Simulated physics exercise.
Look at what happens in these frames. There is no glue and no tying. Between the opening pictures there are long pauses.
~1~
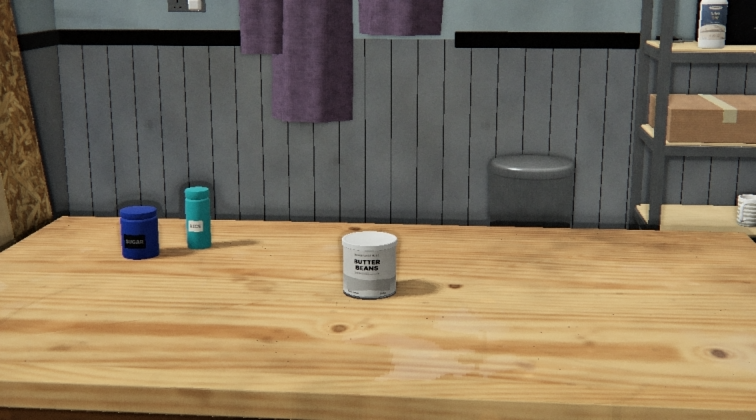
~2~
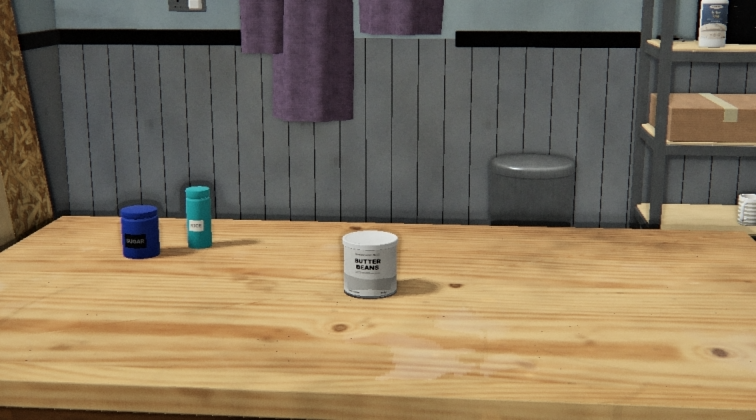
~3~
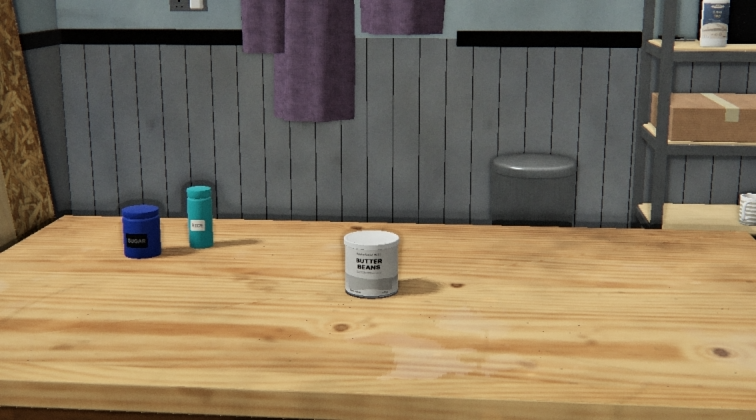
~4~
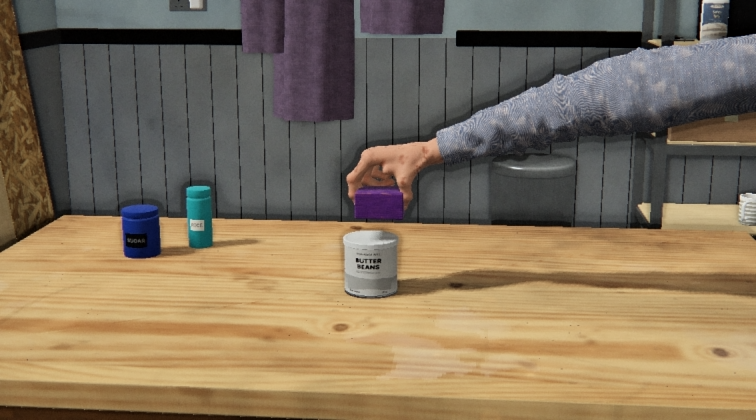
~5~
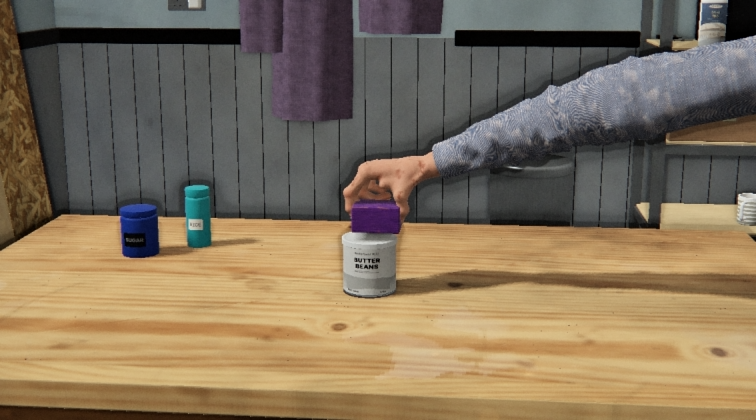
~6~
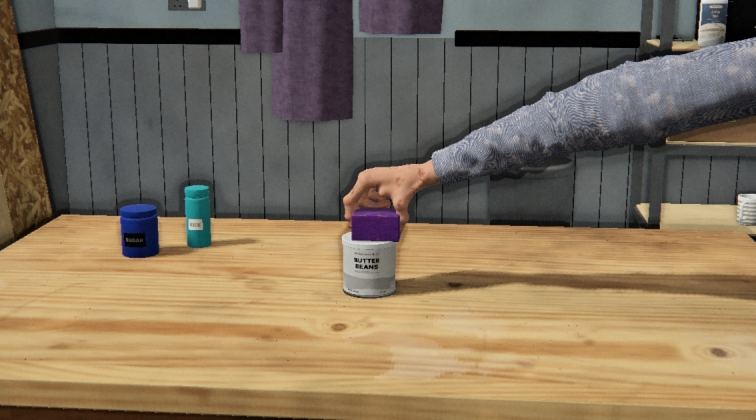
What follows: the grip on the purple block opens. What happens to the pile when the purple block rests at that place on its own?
The pile stays upright.
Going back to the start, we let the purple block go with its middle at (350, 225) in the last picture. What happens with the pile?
The pile then stays upright.
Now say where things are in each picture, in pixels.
The last thing is not in view yet; blue jar (140, 232), in the first picture.
The last thing is not in view yet; turquoise shaker (199, 218), in the second picture.
The last thing is not in view yet; white pot (372, 264), in the third picture.
Still above its spot; purple block (380, 203); blue jar (141, 231), in the fourth picture.
Still above its spot; purple block (377, 216); turquoise shaker (198, 217), in the fifth picture.
In place under the hand; purple block (377, 224); white pot (369, 264), in the sixth picture.
Then, 0.20 s later than the last frame, all is still.
Then, 0.60 s later than the last frame, purple block resting near (377, 224).
When it is over, all 4 as before. End places, in pixels of the last picture, purple block near (377, 224). The pile holds.
